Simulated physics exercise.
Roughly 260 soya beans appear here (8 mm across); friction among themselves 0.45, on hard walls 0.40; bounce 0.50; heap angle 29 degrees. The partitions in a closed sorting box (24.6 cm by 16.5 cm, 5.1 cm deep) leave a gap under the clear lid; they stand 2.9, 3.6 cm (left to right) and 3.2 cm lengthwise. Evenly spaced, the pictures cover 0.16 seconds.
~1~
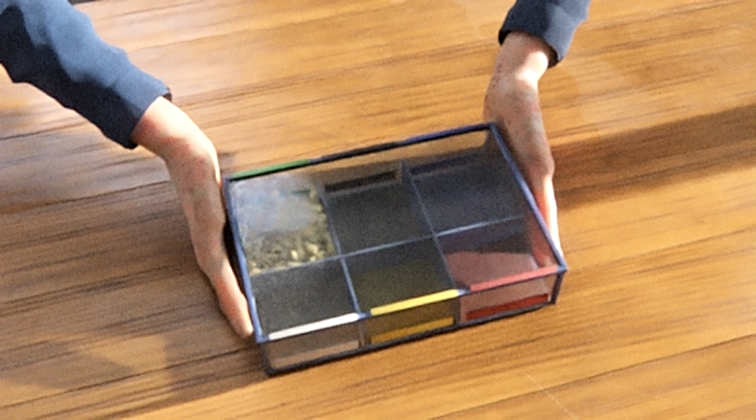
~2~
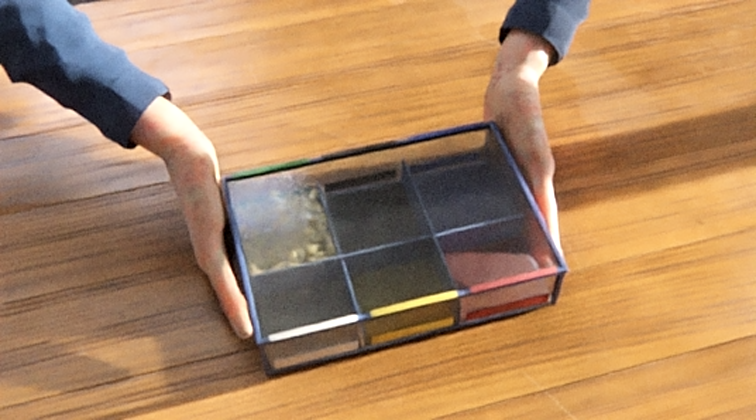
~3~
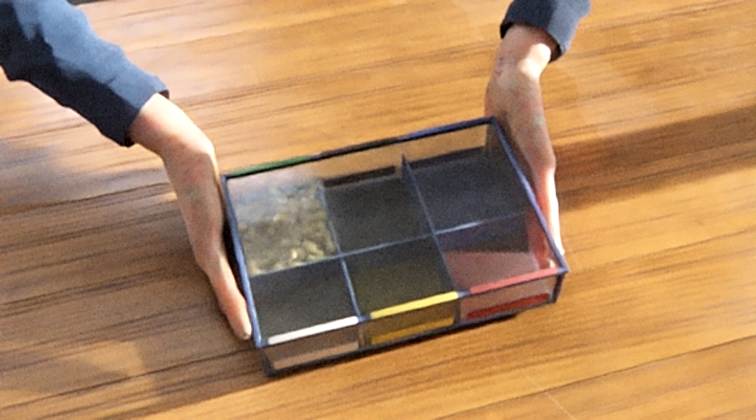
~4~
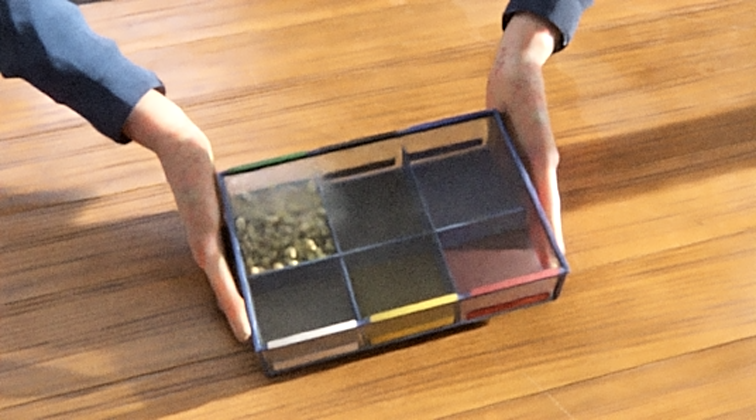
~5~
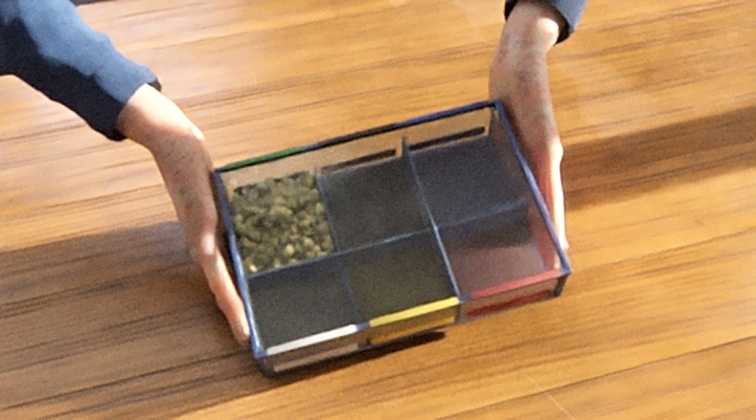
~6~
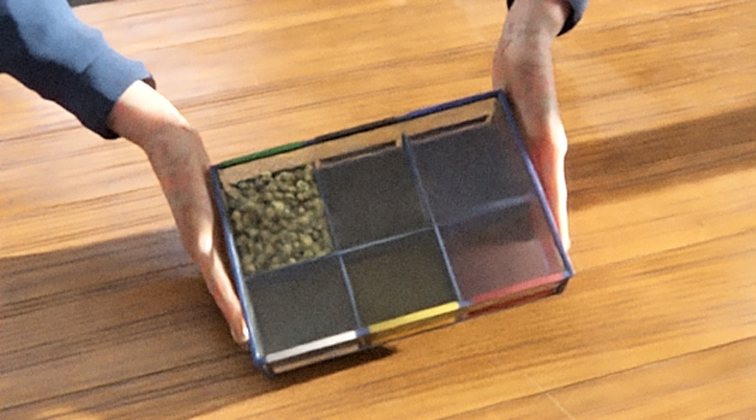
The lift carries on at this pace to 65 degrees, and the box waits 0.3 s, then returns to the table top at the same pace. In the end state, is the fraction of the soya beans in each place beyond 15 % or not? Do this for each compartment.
In order: Red compartment: Does not clear the bar. Blue compartment: Does not clear the bar. Green compartment: Clears the bar. Yellow compartment: Does not clear the bar. White compartment: Clears the bar. Black compartment: Does not clear the bar.
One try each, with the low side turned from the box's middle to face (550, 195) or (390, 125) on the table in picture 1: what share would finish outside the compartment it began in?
That would be close to 55 per cent, then close to 10 per cent.
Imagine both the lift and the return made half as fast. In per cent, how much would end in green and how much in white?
In per cent, green gets 70 and white gets 30.
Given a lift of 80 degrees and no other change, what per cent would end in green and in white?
In per cent, green gets 50 and white gets 45.
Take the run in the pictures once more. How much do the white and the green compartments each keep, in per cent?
In white it's 30, in green it's 70.
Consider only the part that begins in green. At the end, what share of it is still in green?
Roughly 70 per cent.
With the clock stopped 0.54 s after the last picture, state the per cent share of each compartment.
You'd see red at 0, blue at 0, green at 75, yellow at 0, white at 25 and black at 0 per cent.
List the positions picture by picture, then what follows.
The first frame shows box tilt 0 degrees, front corners at (262, 339) and (561, 268); green 100 %.
The second frame shows box tilt 1 degrees, front corners at (262, 340) and (562, 268).
The third frame shows box tilt 3 degrees, front corners at (261, 343) and (562, 268).
The fourth frame shows box tilt 6 degrees, front corners at (260, 347) and (564, 269), lowest corner left front.
The fifth frame shows box tilt 11 degrees, front corners at (260, 353) and (566, 270), lowest corner left front.
The sixth frame shows box tilt 16 degrees, front corners at (259, 360) and (568, 272), lowest corner left front; green 100 %.
Then, 0.54 s after the last picture, tilt 65 degrees; green 75 %, white 25 %.
Then, 0.90 s after the last picture, tilt 38 degrees; green 70 %, white 30 %.
Then, 1.35 s after the last picture, tilt 0 degrees; green 70 %, white 30 %.
In the end, red 0 %, blue 0 %, green 70 %, yellow 0 %, white 30 %, black 0 %.
